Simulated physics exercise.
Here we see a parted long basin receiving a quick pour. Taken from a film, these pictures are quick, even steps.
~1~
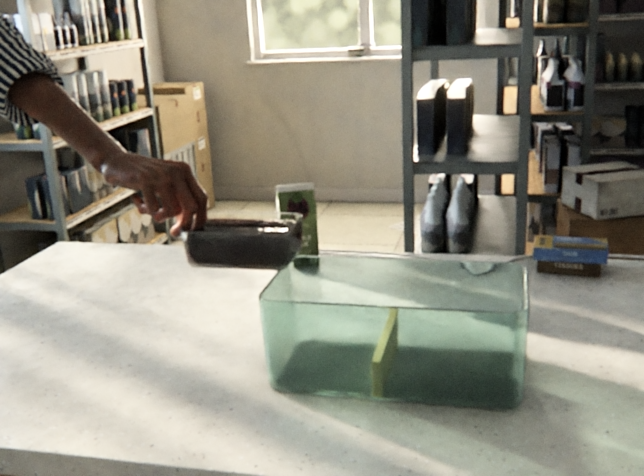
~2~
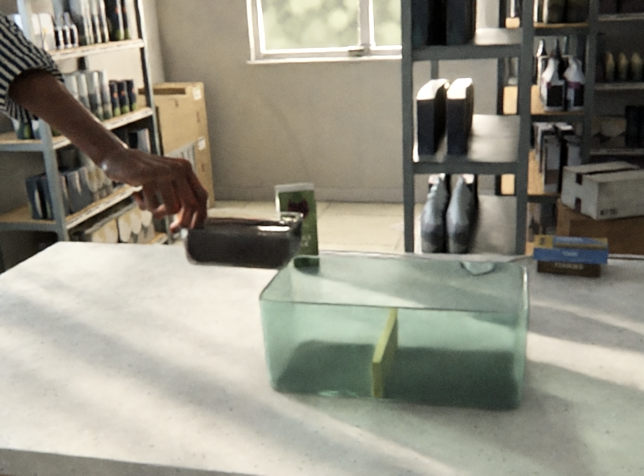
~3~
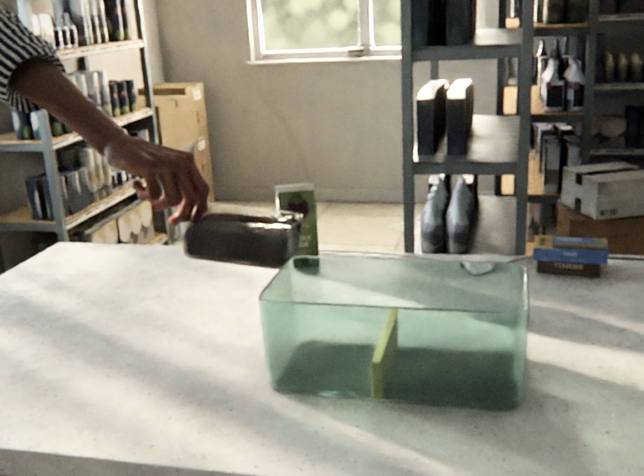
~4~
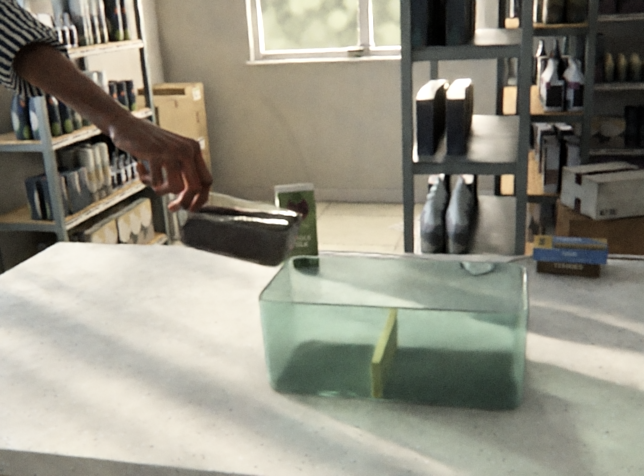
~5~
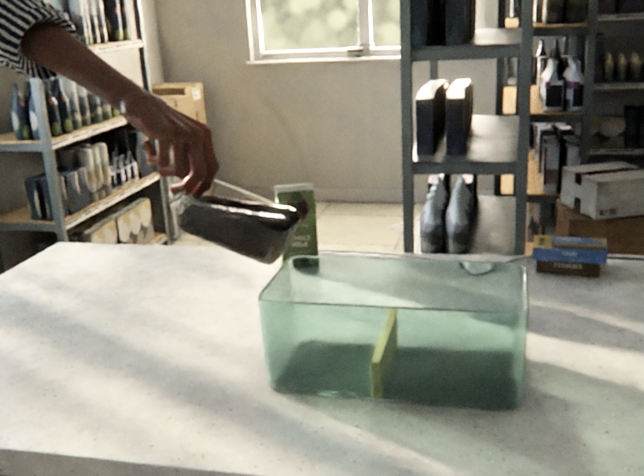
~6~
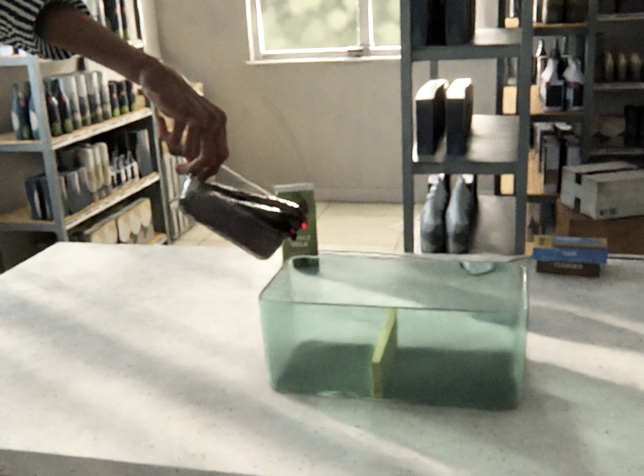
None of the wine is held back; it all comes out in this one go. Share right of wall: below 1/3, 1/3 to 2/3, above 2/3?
The share right of the wall fails to exceed two thirds but reaches one third.
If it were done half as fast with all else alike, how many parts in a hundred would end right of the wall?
Around 15 per cent ends up there.
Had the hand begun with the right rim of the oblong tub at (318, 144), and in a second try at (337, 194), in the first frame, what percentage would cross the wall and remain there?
It comes to about 80 %, followed by about 85 %.
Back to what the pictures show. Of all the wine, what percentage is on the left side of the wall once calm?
About 45 per cent.
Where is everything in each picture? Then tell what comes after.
In the first frame, tilt 0°; pouring edge (295, 225); surface from (196, 226) to (295, 229); the long basin's rim runs from (275, 278) to (527, 288); the wall's top is at (386, 336).
In the second frame, tilt 1°; pouring edge (295, 225); surface from (196, 225) to (295, 228).
In the third frame, tilt 6°; pouring edge (295, 226); surface from (195, 221) to (294, 225).
In the fourth frame, tilt 12°; pouring edge (294, 226); surface from (193, 213) to (295, 221).
In the fifth frame, tilt 21°; pouring edge (294, 226); surface from (193, 202) to (293, 219); 4 per cent is over the edge.
In the sixth frame, tilt 32°; pouring edge (294, 226); surface from (193, 189) to (278, 210); 8 per cent is over the edge.
A moment on, the oblong tub is tipped on its side and 17 per cent is still to pour, 28 is left of the wall and 0 right of it.
Next, the oblong tub is tipped on its side and 1 per cent is still to pour, 41 is left of the wall and 54 right of it.
Then the oblong tub is tipped on its side and 0 per cent is still to pour, 45 is left of the wall and 51 right of it.
Later the oblong tub is tipped on its side and 0 per cent is still to pour, 47 is left of the wall and 51 right of it.
At rest 47 per cent lies left of the wall, 51 right of it and 2 outside.
